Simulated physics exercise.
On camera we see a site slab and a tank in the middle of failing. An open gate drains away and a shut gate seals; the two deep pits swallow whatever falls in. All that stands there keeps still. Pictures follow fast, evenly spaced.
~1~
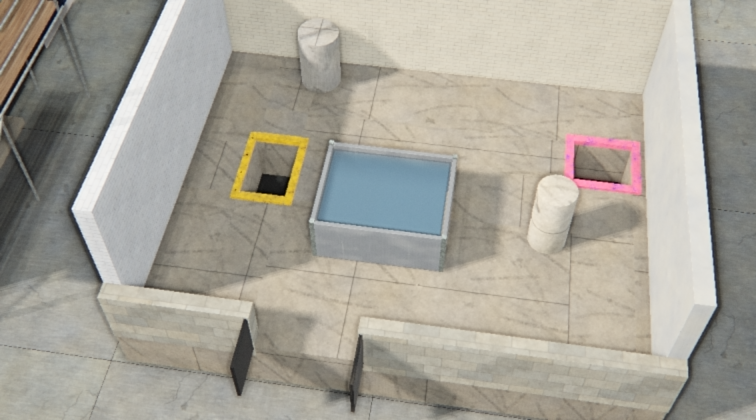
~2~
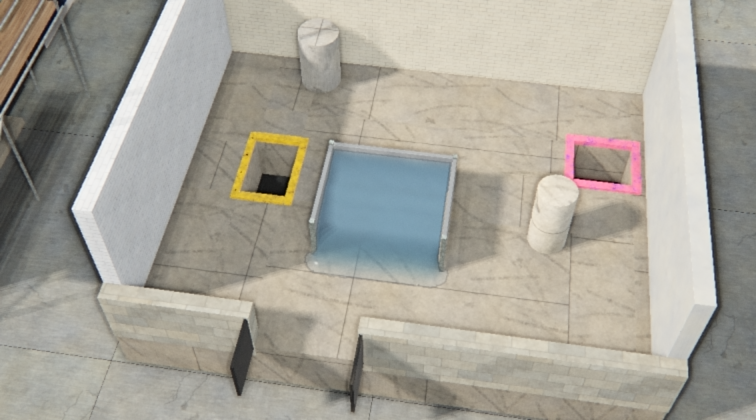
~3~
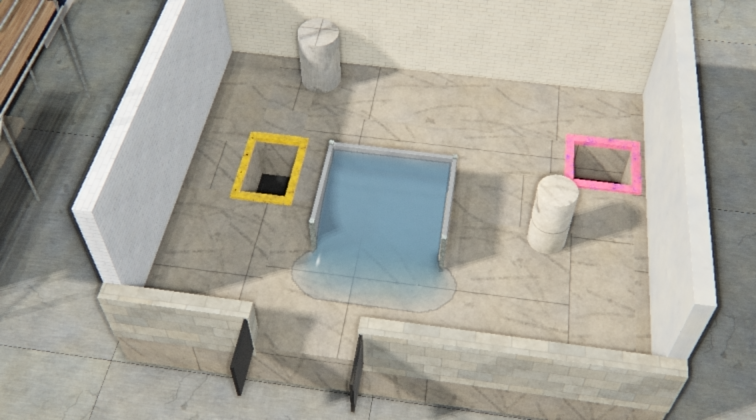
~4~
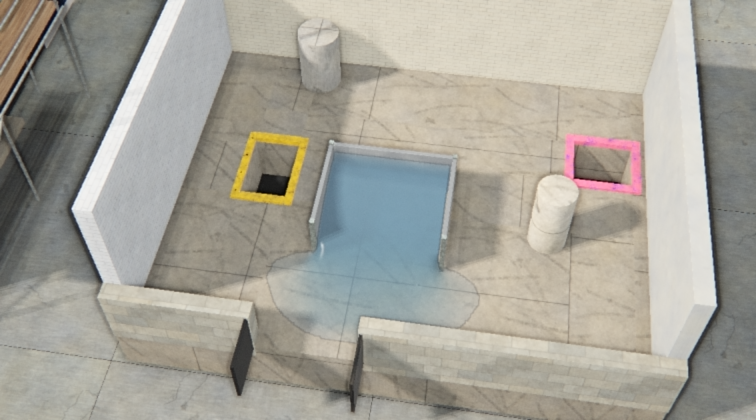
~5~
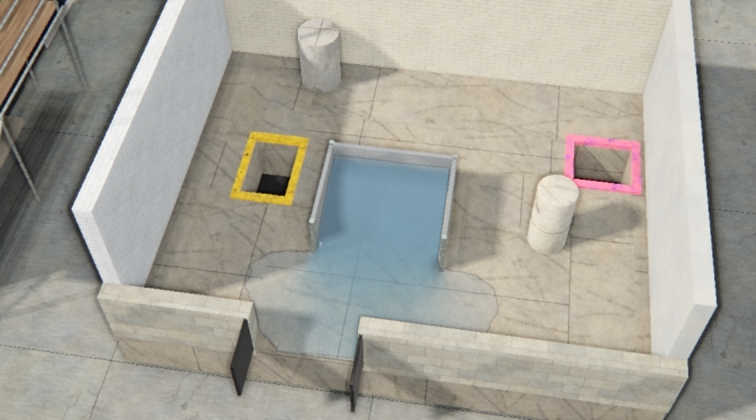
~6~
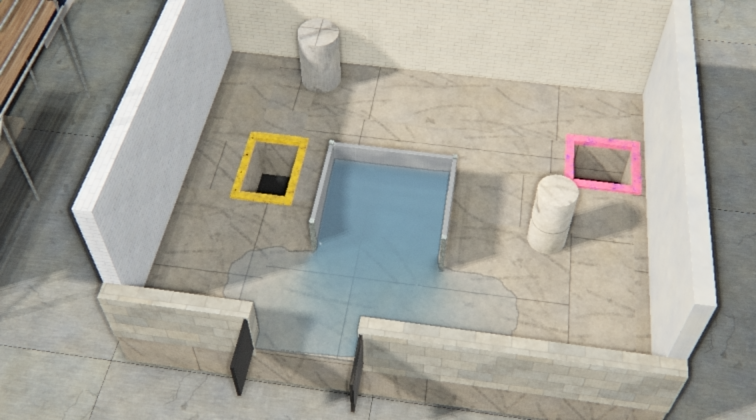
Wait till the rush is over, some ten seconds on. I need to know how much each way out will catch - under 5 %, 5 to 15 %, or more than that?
In the end the gate lands in the top band - past fifteen per cent; the pink pit lands in the middle band - five to fifteen per cent; the yellow pit lands in the bottom band - below five per cent.
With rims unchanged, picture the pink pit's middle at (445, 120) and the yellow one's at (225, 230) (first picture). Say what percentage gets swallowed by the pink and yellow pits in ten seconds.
Split: Pink 0 %, yellow 0 %.
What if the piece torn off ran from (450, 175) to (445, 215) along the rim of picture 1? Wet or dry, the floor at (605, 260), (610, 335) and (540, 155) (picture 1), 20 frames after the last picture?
Point 1: Inundated; point 2: Inundated; point 3: Inundated.
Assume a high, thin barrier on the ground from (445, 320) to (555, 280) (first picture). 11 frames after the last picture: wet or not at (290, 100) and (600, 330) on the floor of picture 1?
Result, in the order given: Unsoaked / swamped.
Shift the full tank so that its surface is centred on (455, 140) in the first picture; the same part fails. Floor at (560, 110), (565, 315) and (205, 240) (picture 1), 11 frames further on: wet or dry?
Checking the three spots, I get high and dry, swamped, high and dry.
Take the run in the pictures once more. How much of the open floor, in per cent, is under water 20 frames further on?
Near 40 in a hundred.
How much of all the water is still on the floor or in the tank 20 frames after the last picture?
My estimate is some 60 percent.
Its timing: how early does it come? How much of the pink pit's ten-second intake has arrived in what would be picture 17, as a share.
Approximately 0 in a hundred, I reckon.
A moment on, water covers 20 % of the floor; the gate 16 %, the pink pit 0 %, the yellow pit 0 %.
Next, water covers 25 % of the floor; the gate 30 %, the pink pit 0 %, the yellow pit 0 %.
Then, water covers 40 % of the floor; the gate 39 %, the pink pit 1 %, the yellow pit 0 %.
Later, water covers 55 % of the floor; the gate 45 %, the pink pit 6 %, the yellow pit 0 %.
In the end, water covers 80 % of the floor; the gate 47 %, the pink pit 7 %, the yellow pit 0 %.
